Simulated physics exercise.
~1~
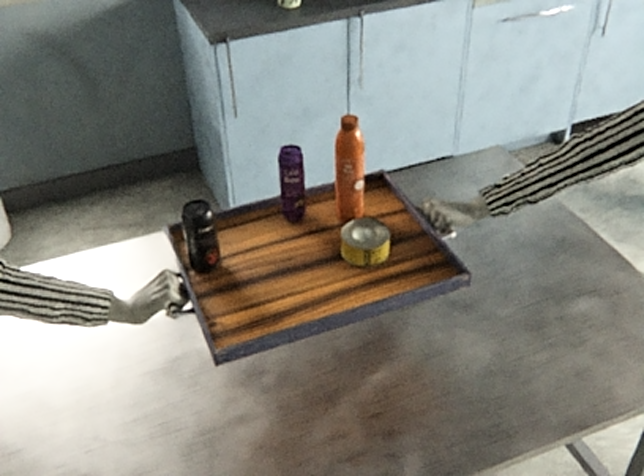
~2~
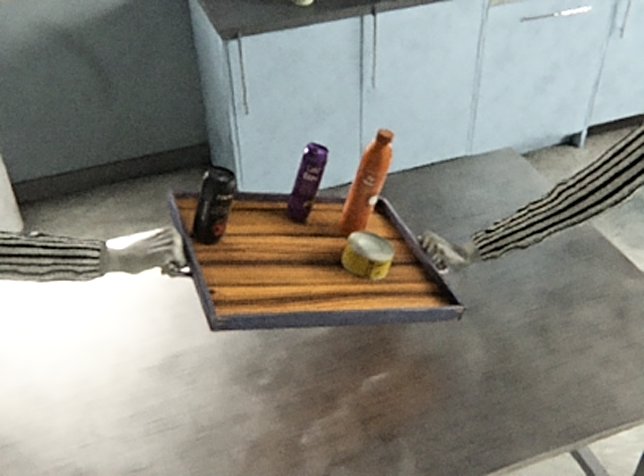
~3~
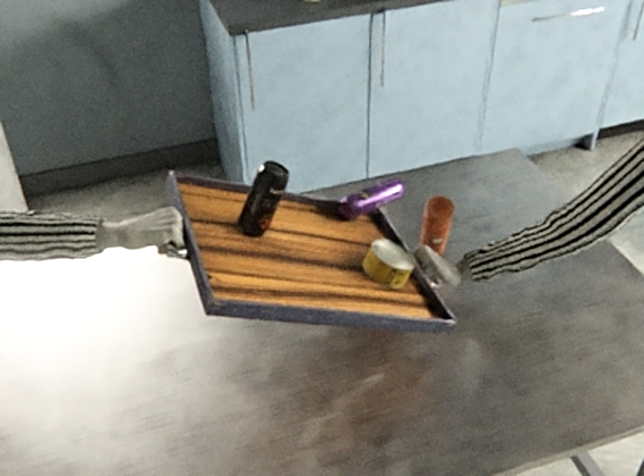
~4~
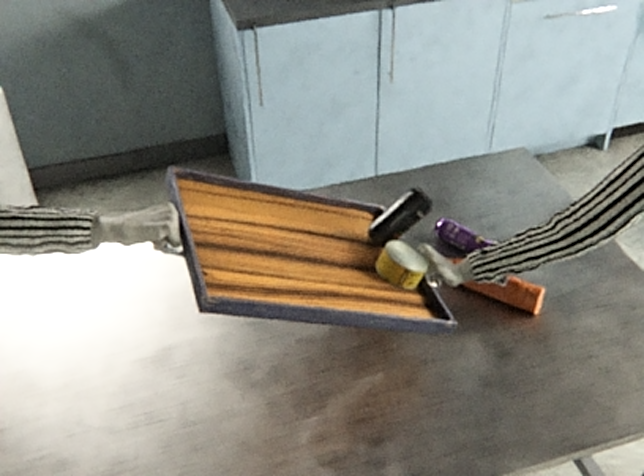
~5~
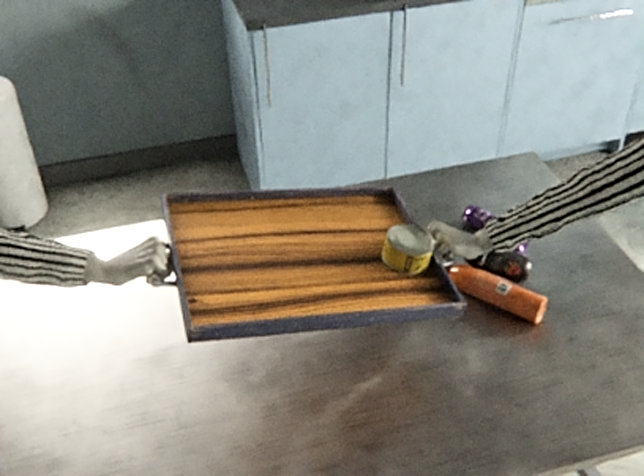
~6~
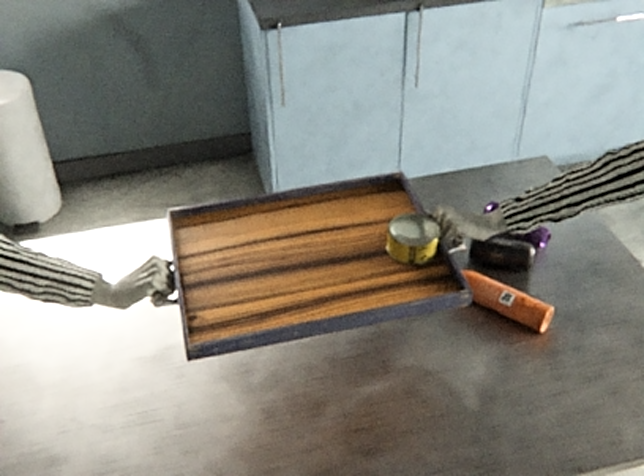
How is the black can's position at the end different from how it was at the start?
At the start the black can stands upright on the left part of the tray. By the end it is lying on its side on the table, beyond the tray's right edge.
